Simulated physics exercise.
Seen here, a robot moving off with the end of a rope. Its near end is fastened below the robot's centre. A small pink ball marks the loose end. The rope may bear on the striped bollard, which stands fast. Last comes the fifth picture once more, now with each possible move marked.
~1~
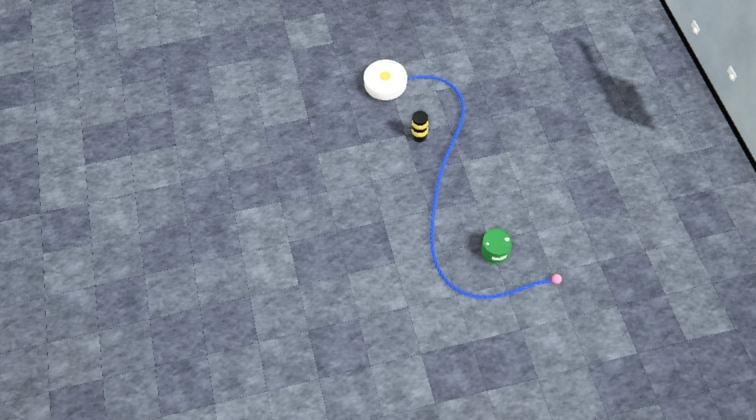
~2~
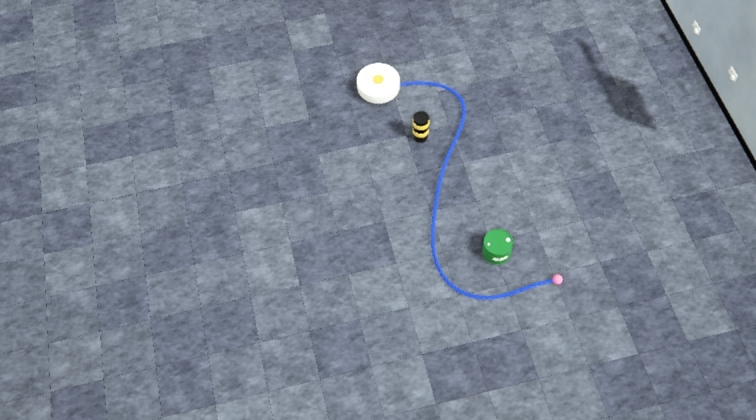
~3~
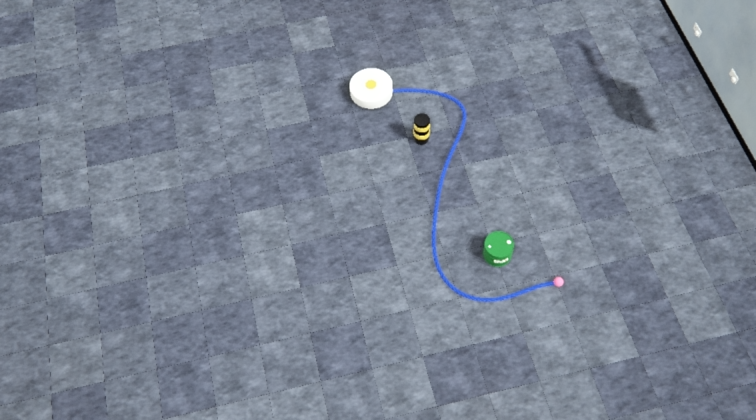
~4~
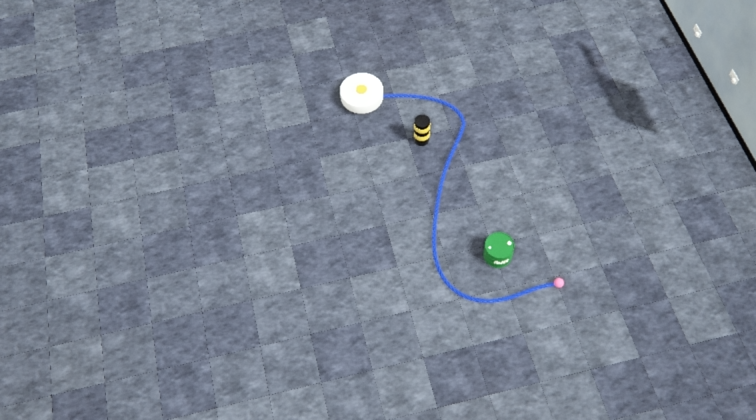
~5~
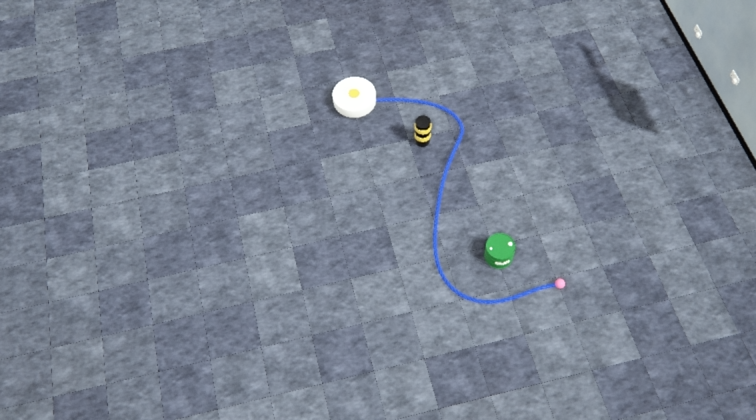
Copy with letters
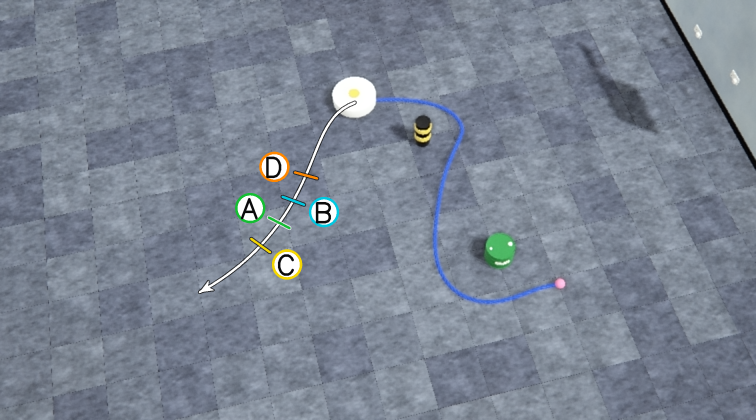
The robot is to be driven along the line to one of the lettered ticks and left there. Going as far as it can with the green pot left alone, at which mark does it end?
Up to mark A.
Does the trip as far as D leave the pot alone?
For that mark, yes.
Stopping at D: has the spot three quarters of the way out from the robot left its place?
No.
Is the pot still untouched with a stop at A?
Yes.
On the copy, A at (279, 223); B at (293, 201); C at (261, 246); D at (306, 175); the route from (355, 103) via (295, 198) to (200, 292).
On A. First, robot (321, 133), middle of the rope (440, 198), free end (560, 284).
Then, robot (302, 179), middle of the rope (436, 195), free end (560, 284).
Finally, robot (278, 219), middle of the rope (436, 160), free end (558, 284); only the bollard has been touched, if anything.
By contrast, B is safe but short; C brings the rope against the pot; D is safe but short.
